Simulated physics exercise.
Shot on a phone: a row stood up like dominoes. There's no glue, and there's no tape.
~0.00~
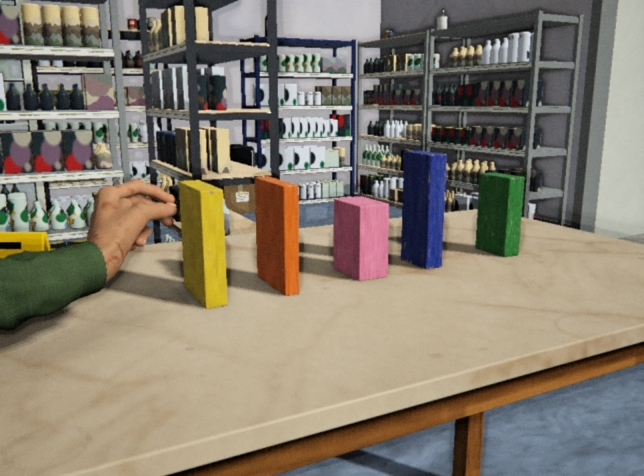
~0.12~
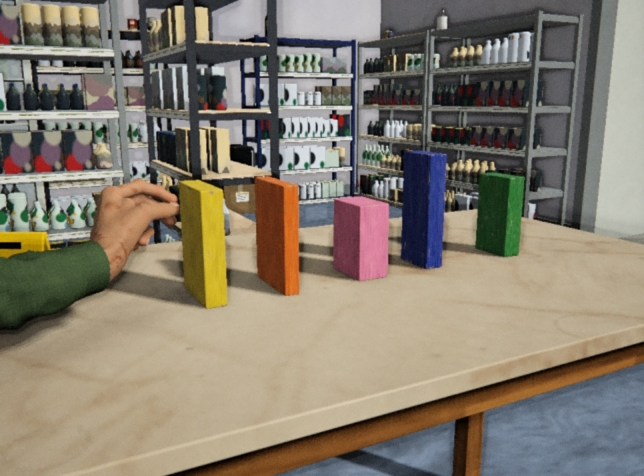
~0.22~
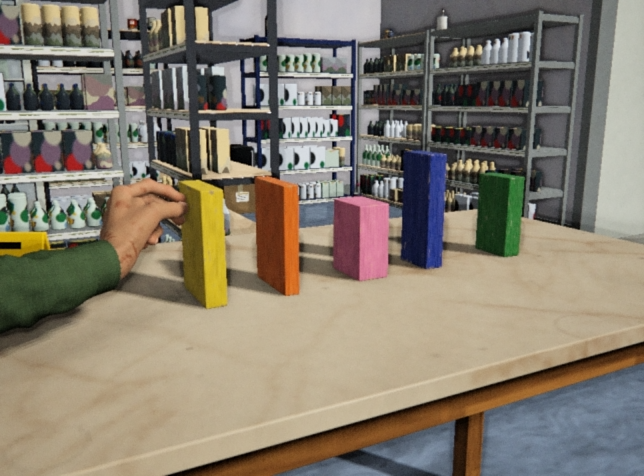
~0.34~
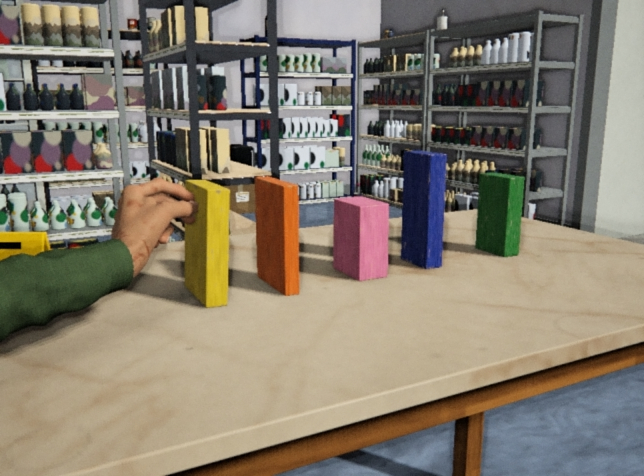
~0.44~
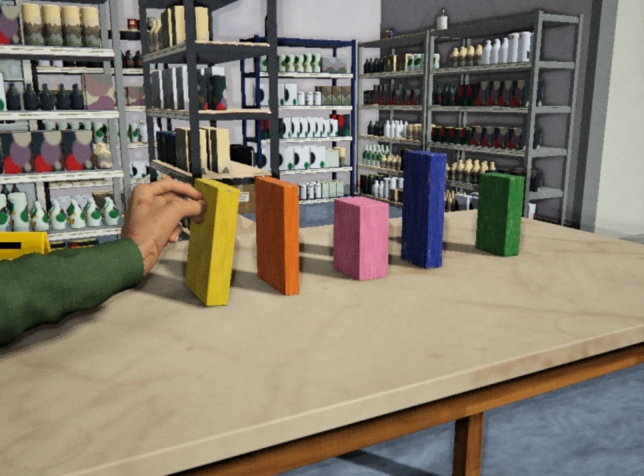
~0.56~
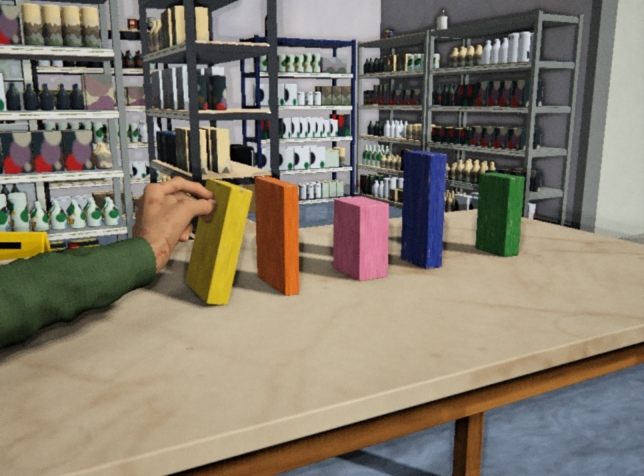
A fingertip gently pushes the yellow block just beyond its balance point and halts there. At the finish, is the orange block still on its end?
No.
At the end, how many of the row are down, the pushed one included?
Total: 5.
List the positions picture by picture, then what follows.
In the first picture, orange block (277, 234); blue board (423, 209).
In the second picture, blue board (423, 209); pink board (360, 237).
In the third picture, blue board (423, 209); pink board (360, 237).
In the fourth picture, yellow block 3° over; blue board (423, 209); pink board (360, 237).
In the fifth picture, yellow block 8° over; blue board (423, 209); pink board (360, 237).
In the sixth picture, yellow block 15° over; orange block (277, 234); blue board (423, 209).
Around 0.86 s, yellow block 57° over; orange block rocked 29° from its first pose near (301, 234).
Around 1.06 s, yellow block 76° over; orange block rocked 70° from its first pose near (326, 255); pink board rocked 56° from its first pose; blue board rocked 6° from its first pose.
Around 1.26 s, yellow block 78° over; orange block on its side near (328, 270); pink board on its side; blue board rocked 39° from its first pose.
Around 1.46 s, yellow block 78° over; orange block on its side near (328, 270); blue board rocked 74° from its first pose; pink board on its side.
Finally (2.3 s), down or leaning hard on the table, blue board, pink board and orange block. Final places as the last picture's camera would see them, orange block near (328, 270).
